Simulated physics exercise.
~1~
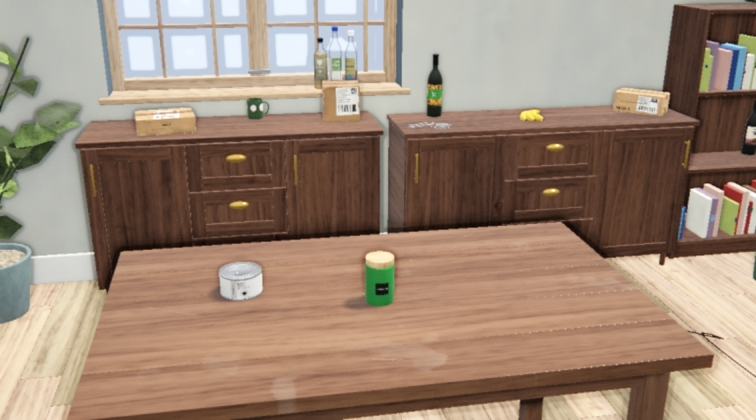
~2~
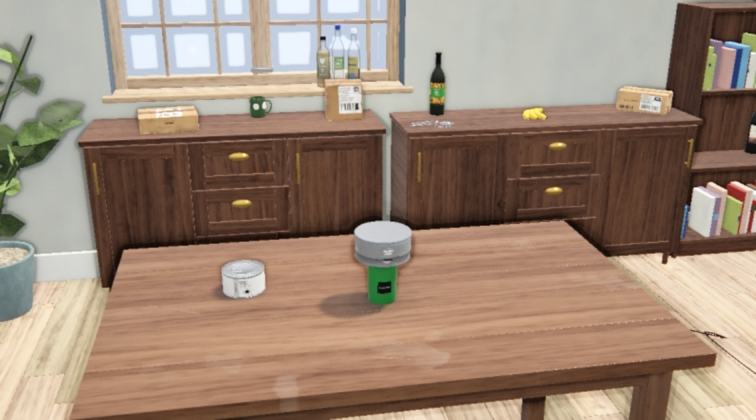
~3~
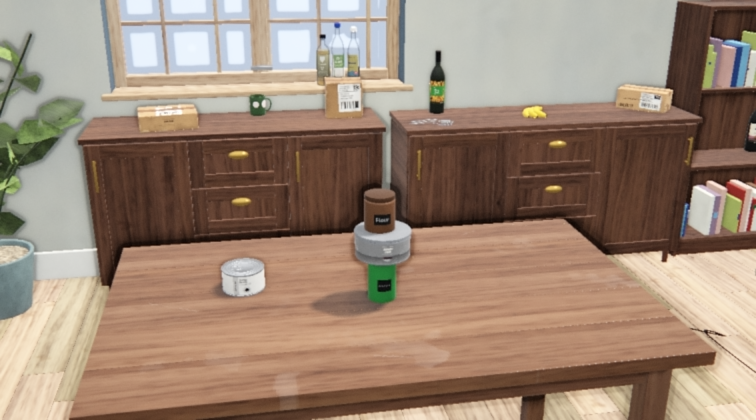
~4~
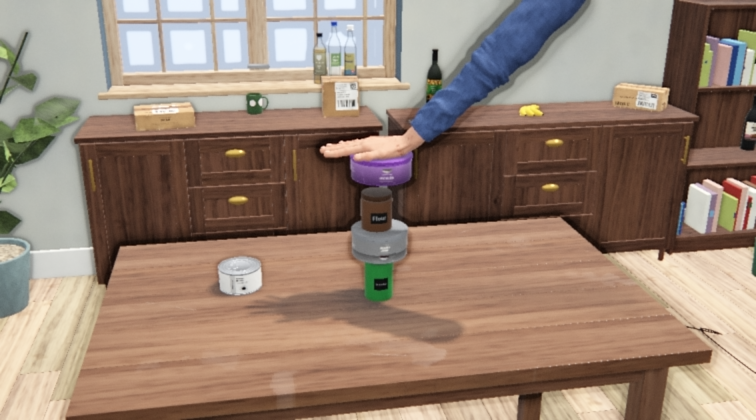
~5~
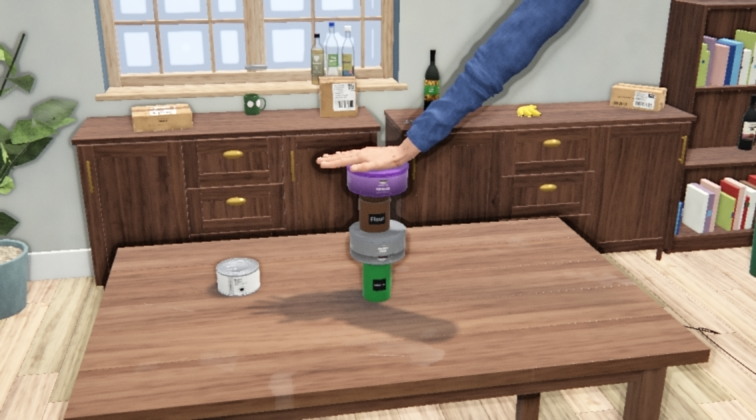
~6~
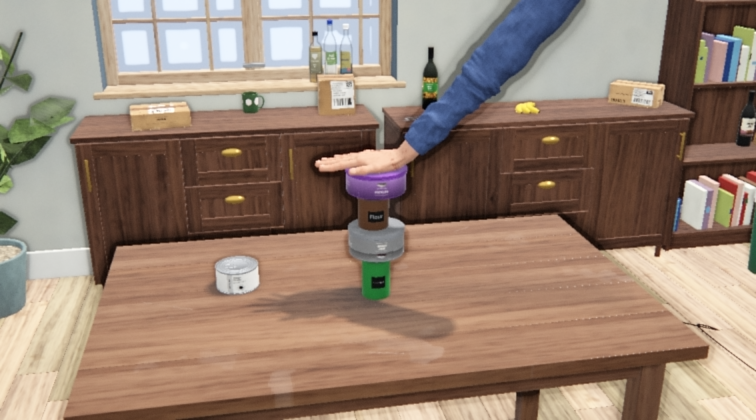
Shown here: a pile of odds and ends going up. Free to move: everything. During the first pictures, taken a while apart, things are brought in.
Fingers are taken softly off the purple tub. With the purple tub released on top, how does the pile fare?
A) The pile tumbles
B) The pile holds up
Answer: B.
Then, 0.80 s after the last picture, nothing has stirred.
Then, 2.00 s after the last picture, purple tub resting near (376, 179).
At rest, all 5 in place. Seen from the same camera at the end, purple tub near (376, 179). The pile stays up.
